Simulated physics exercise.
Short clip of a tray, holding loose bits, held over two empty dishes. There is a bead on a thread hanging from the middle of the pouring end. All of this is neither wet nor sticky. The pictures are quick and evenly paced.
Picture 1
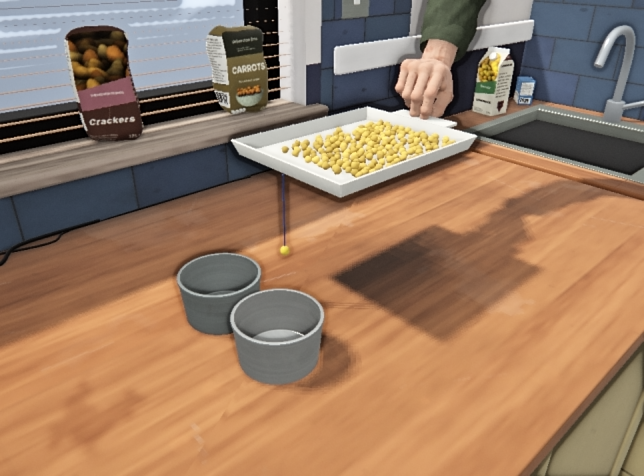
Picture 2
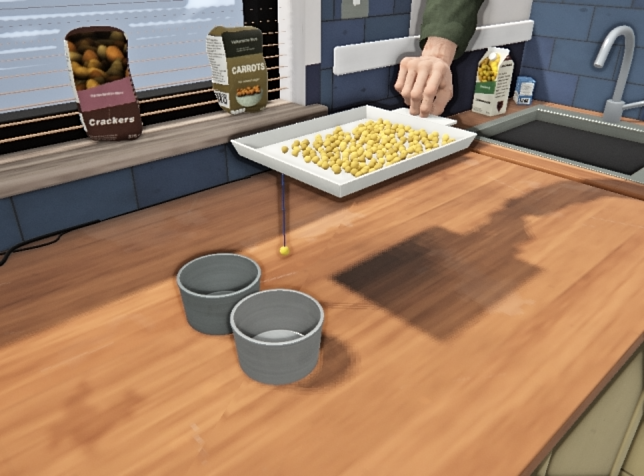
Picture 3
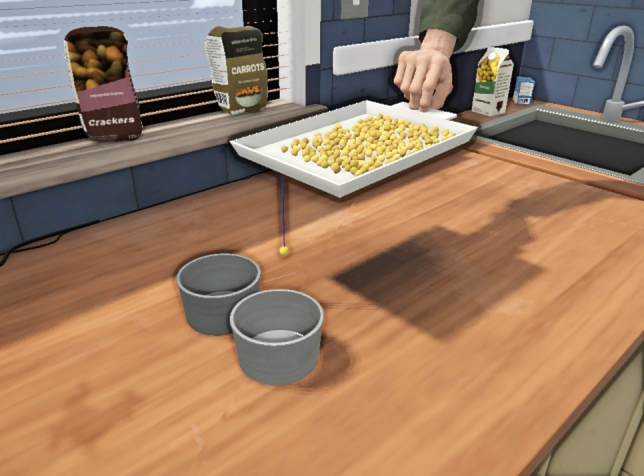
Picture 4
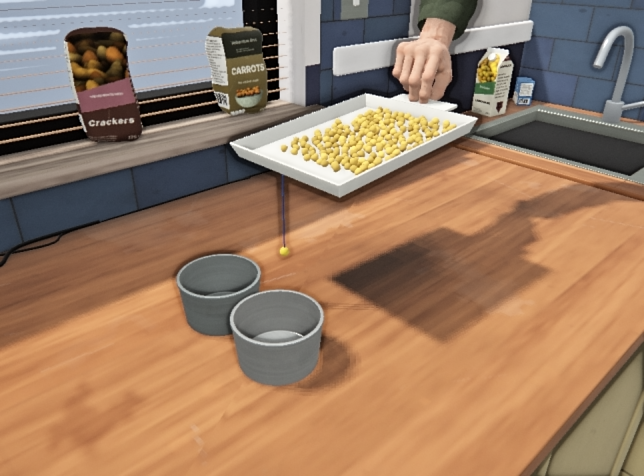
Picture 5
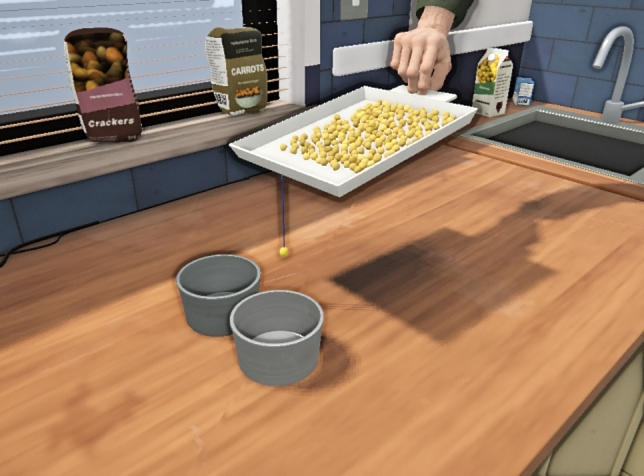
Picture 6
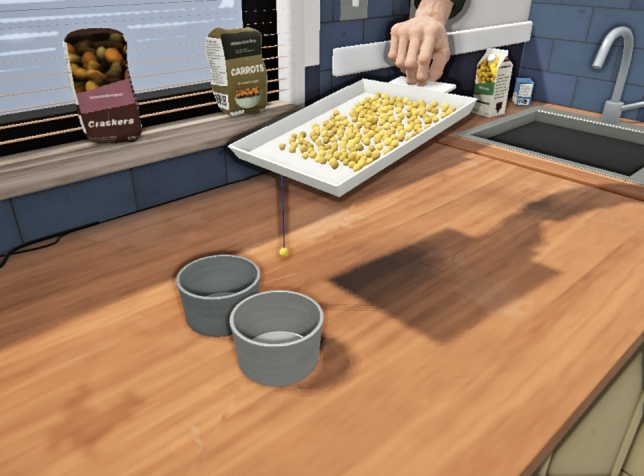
On a kitchen counter, a hand slightly tilts a tray of yellow balls above two empty dishes.
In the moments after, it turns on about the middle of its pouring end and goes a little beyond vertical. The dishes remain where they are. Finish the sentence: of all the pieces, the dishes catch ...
... most of them.
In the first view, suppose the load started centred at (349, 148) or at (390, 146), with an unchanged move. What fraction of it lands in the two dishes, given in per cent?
That would be 60 per cent, and then 60 per cent.
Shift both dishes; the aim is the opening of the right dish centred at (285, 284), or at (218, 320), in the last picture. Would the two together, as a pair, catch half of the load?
First the larger part, then the smaller part.
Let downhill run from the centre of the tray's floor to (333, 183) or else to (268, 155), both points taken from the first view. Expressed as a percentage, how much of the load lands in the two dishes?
The first try gives close to 20 percent; the next gives 10 percent.
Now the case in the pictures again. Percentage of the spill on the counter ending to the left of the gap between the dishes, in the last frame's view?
Roughly 70 in a hundred.
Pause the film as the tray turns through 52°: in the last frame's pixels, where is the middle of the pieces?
About (290, 146).
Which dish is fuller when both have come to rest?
The one to the left.
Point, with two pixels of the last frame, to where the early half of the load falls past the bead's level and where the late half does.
Roughly (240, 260) first, then roughly (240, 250).
Soon after the last picture, tray tipped steeply; nearly all on the tray; a stray few outside both; a stray few in the air.
A little later, tray tipped right over; about a quarter on the tray; a small part in the right dish; about a quarter in the left dish; a small part outside both; about a quarter in the air.
Later still, tray tipped past a quarter turn; about a quarter in the right dish; about half in the left dish; about a third outside both.
At rest, tray tipped past a quarter turn; about a quarter in the right dish; about half in the left dish; about a third outside both.
